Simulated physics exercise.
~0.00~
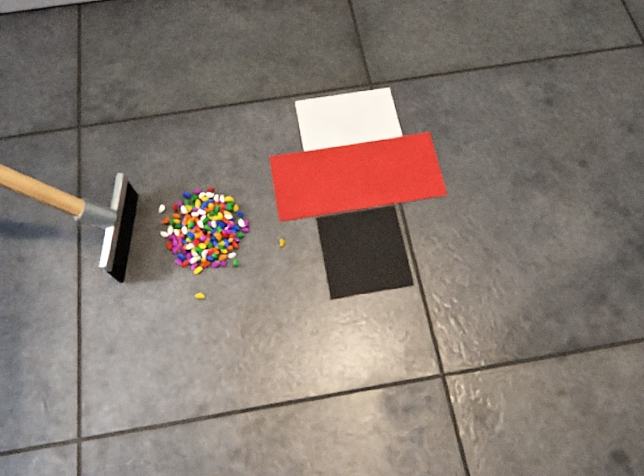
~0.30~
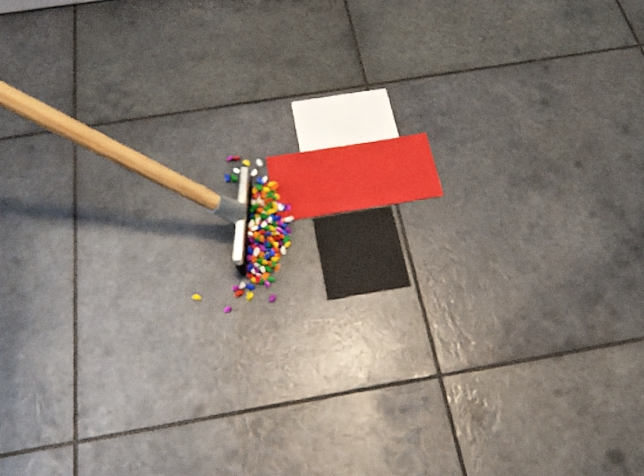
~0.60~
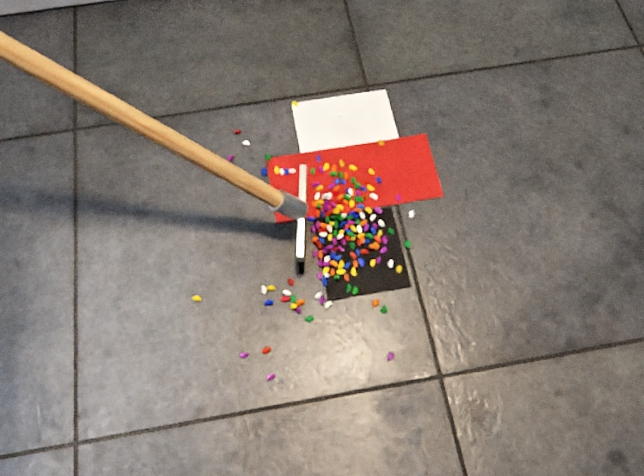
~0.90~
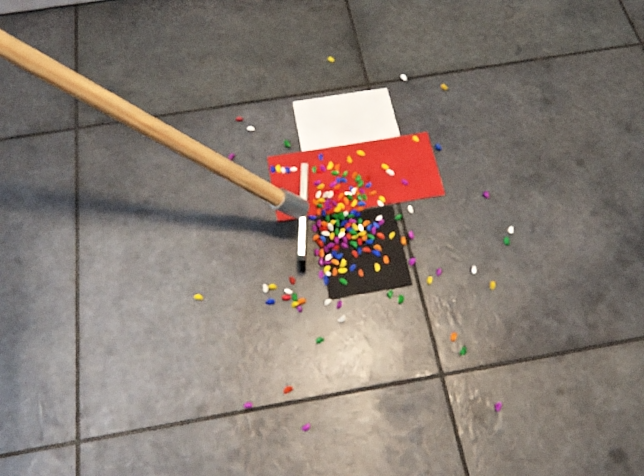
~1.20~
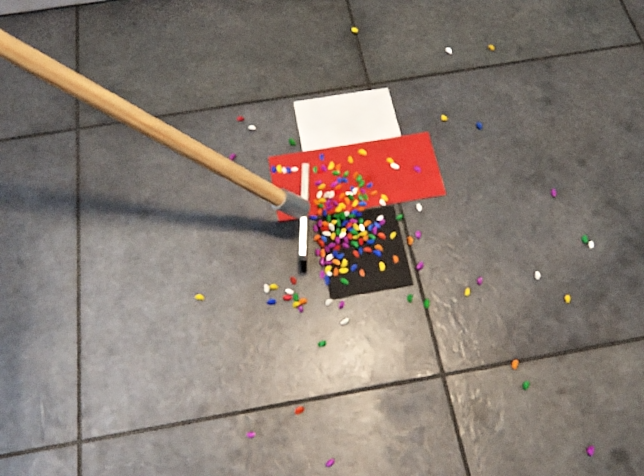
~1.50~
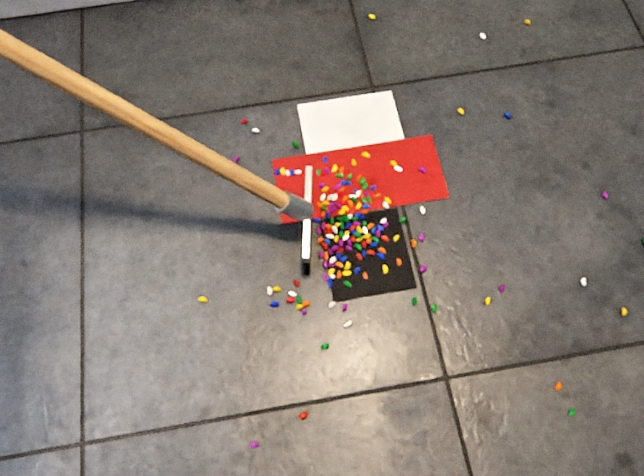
Colourful candy-like pieces being pushed right by a squeegee onto red and black mats, some scattering outward after the blade stops.
